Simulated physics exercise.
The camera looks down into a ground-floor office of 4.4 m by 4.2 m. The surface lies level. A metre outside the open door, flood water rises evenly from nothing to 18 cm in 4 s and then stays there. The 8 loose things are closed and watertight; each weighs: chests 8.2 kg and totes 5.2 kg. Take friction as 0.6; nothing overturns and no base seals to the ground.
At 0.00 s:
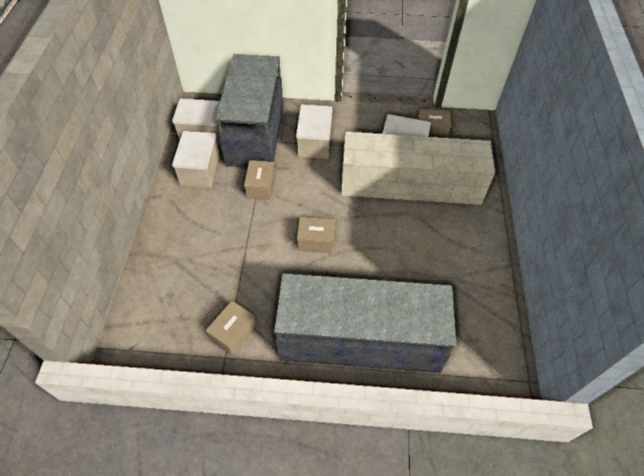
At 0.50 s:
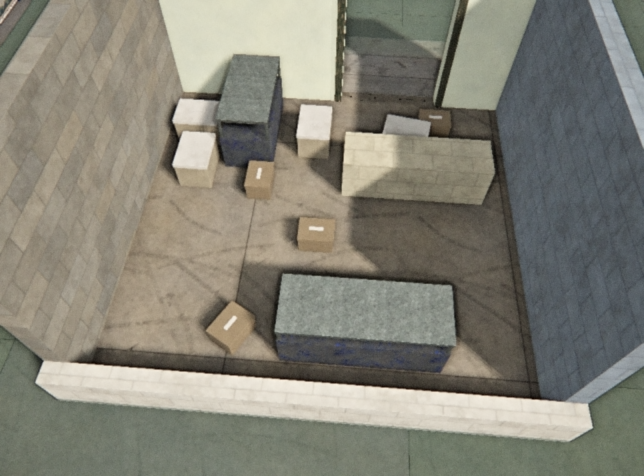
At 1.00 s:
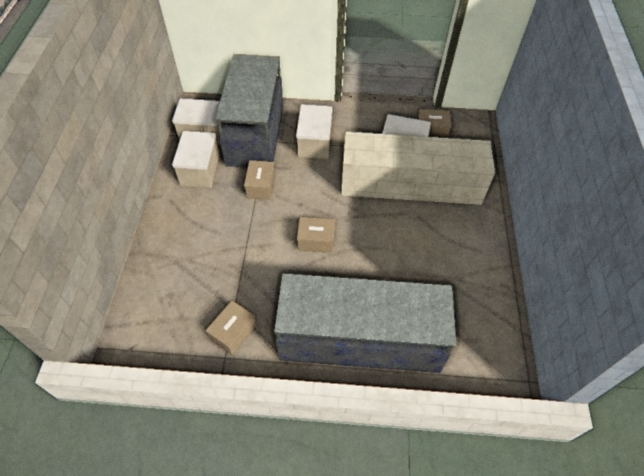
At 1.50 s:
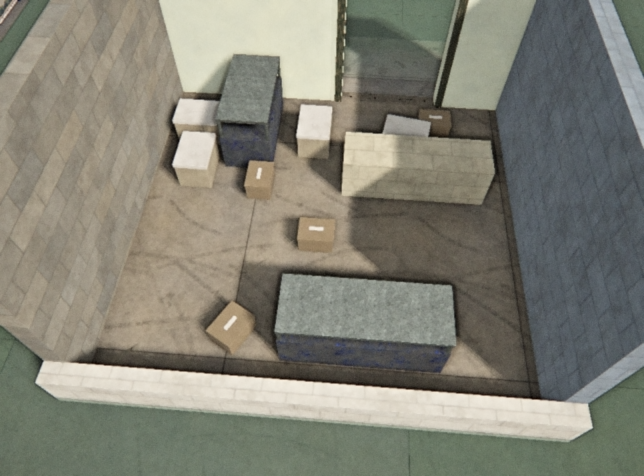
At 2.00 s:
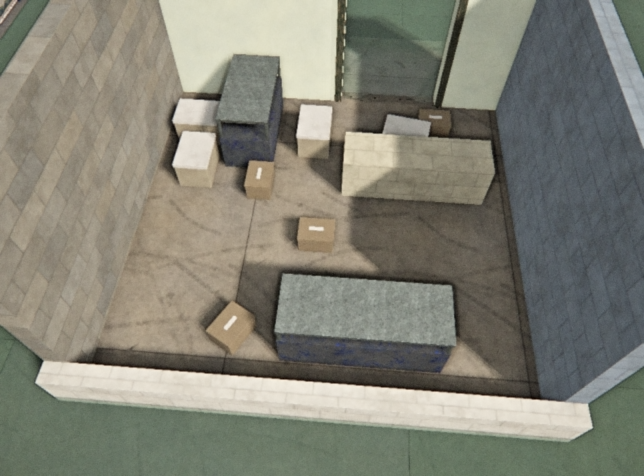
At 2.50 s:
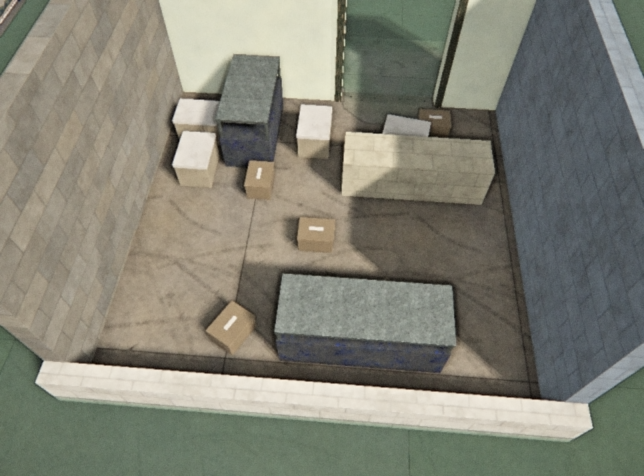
In a walled room seen from above, scattered boxes and larger blocks stayed where they were, while the ground outside the walls and beyond the doorway changed from grayish brown to green.
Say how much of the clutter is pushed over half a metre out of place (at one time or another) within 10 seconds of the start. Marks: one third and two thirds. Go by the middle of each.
That comes to from one to two thirds.
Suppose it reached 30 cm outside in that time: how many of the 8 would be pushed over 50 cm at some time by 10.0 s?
In that case 4 of them.
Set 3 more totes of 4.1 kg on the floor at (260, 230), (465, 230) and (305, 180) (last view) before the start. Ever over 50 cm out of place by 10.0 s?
In that order: Over, short of it, more.
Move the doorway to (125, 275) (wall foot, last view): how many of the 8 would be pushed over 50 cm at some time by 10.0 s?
In that case 3 of them.
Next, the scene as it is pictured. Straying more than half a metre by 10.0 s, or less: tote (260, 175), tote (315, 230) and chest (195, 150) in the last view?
In that order: Over, short of it, less.
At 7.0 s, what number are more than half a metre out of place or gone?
By then 2.
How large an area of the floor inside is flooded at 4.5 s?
Some 3.5 m2.
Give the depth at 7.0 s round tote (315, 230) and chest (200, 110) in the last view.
Roughly 1 and 0 cm.
After 3.5 s 0 of 8 are over 50 cm from their spots; 0 afloat.
After 4.5 s 0 of 8 are over 50 cm from their spots; 1 afloat.
After 7.0 s 2 of 8 are over 50 cm from their spots; 3 afloat.
After 10.0 s 2 of 8 are over 50 cm from their spots, and 4 have been at some point; 4 afloat.
